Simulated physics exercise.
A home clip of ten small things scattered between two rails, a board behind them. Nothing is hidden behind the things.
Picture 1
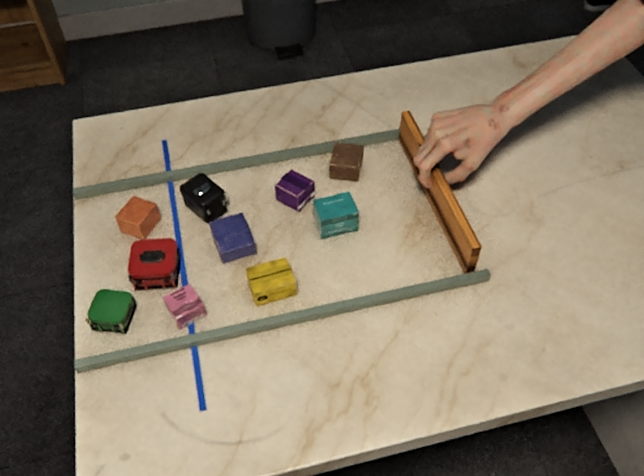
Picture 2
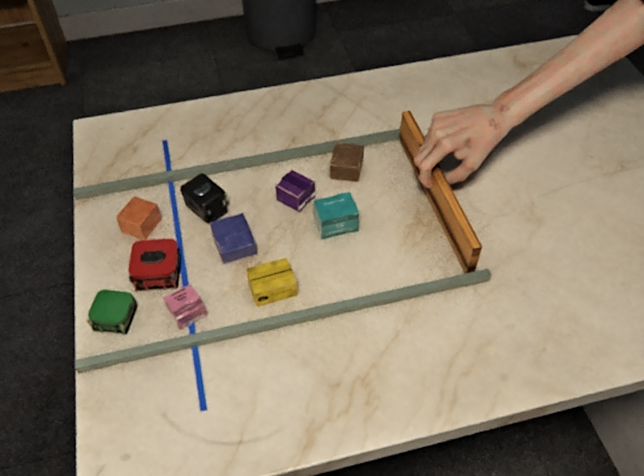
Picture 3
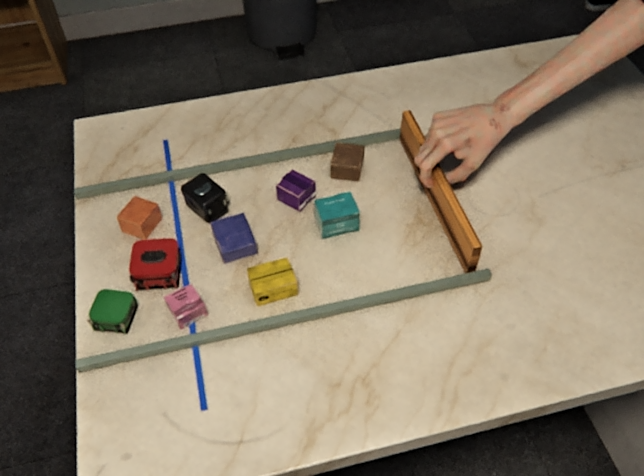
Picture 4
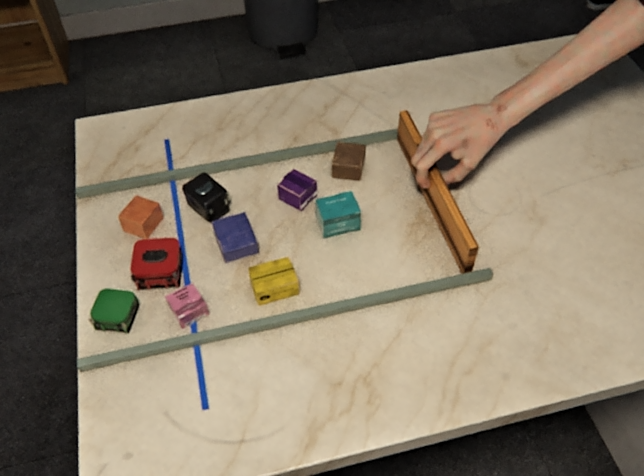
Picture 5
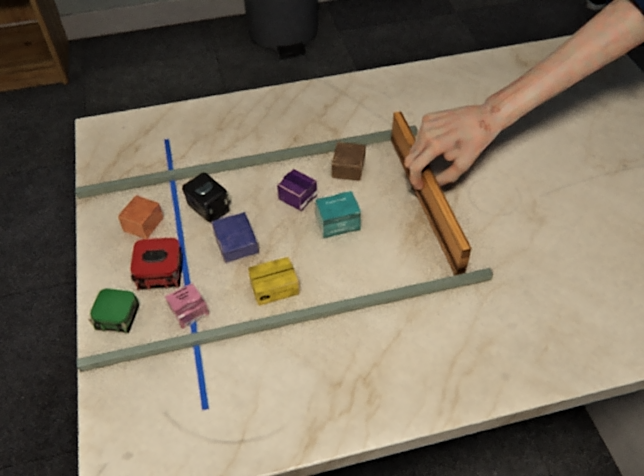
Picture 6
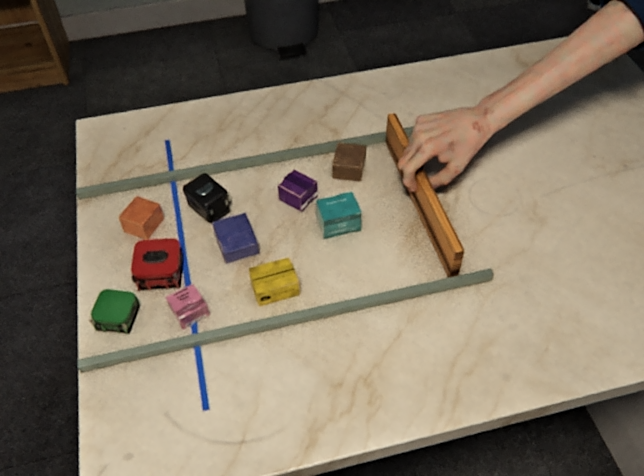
A hand at the right grips an upright wooden board, holding it nearly still at first and then sliding it slightly left between two grey-green rails on a pale marbled tabletop, seen from above at an angle. Ten small blocks and cases in red, green, orange, pink, black, blue, yellow, purple, teal and brown stay put. A blue tape line crosses the left side, and the view barely shifts.
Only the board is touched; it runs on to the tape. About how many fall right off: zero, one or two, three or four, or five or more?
The number that fall off is zero.
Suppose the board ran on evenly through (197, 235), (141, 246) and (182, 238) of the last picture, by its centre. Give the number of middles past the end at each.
Place by place, 0, 3 and 0.
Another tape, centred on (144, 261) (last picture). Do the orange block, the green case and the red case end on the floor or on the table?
The orange block comes down; the green case is lost; the red case drops off.
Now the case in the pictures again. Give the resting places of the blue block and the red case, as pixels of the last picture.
About (123, 260), and the other about (81, 281).
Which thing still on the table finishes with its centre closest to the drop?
That is the red case.
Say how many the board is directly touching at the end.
That makes 4.
Soon after, none off yet; green case at rest near (116, 312); orange block at rest near (142, 218); red case at rest near (158, 264).
After that, none off yet; green case at rest near (115, 313); orange block displaced a little near (129, 221); red case displaced about its own width near (118, 273).
In the end, the number that fall off is zero.
